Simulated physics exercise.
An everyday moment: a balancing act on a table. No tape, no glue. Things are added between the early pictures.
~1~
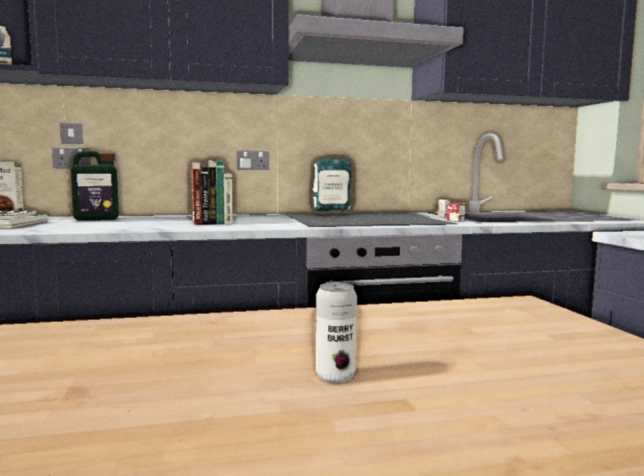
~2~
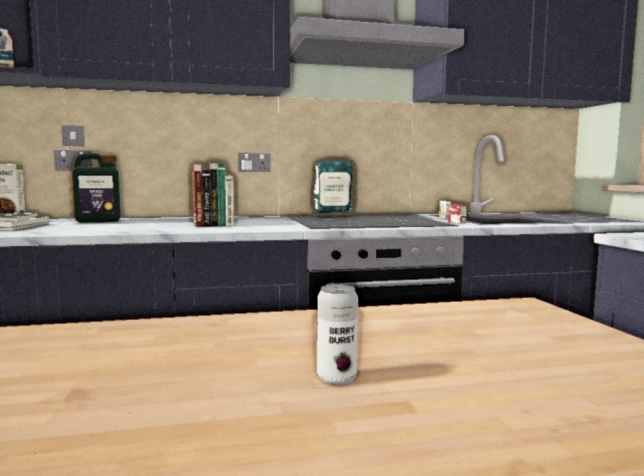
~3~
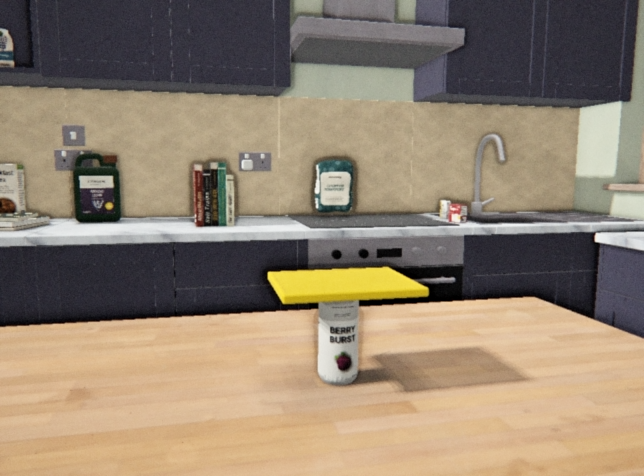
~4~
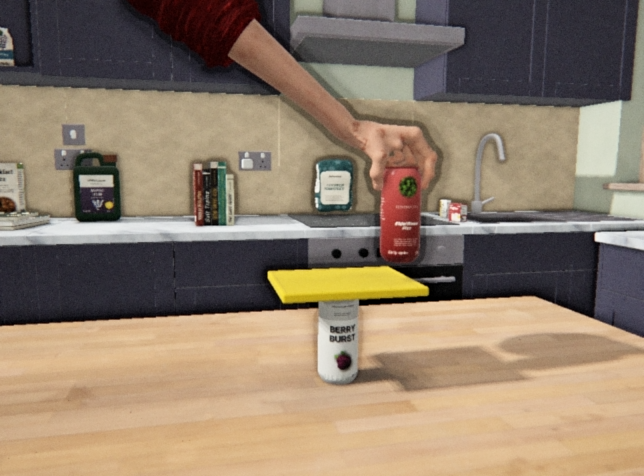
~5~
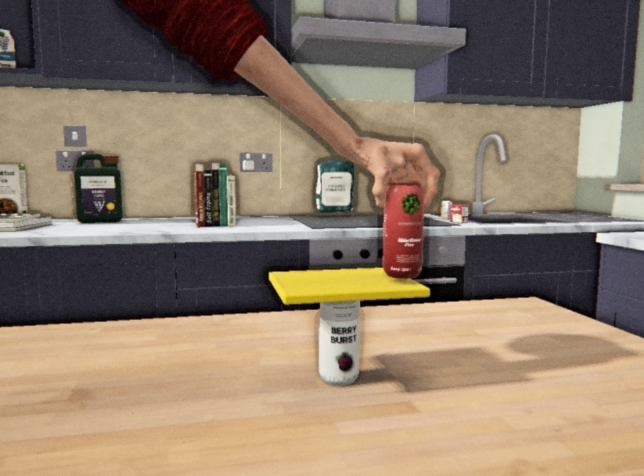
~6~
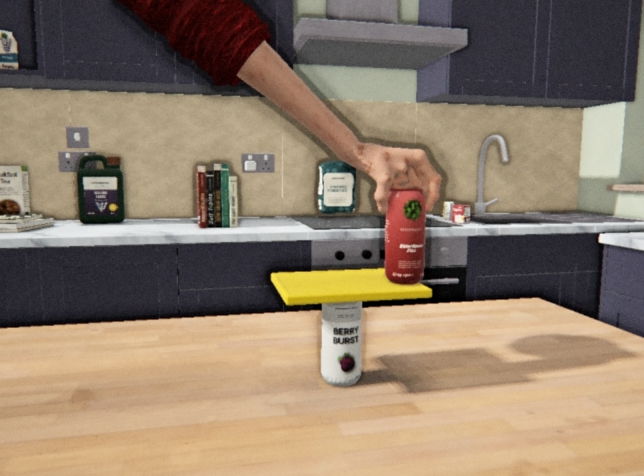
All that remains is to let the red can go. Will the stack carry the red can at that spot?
It loses its balance.
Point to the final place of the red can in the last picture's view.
At about (470, 366).
Then, 0.30 s after the last picture, red can now fallen; yellow lid on its side.
Then, 0.40 s after the last picture, yellow lid now fallen.
Then, 0.50 s after the last picture, things are still on the move.
At rest, fallen, red can and yellow lid; white can in place. Seen from the same camera at the end, red can near (469, 366). The stack comes apart.
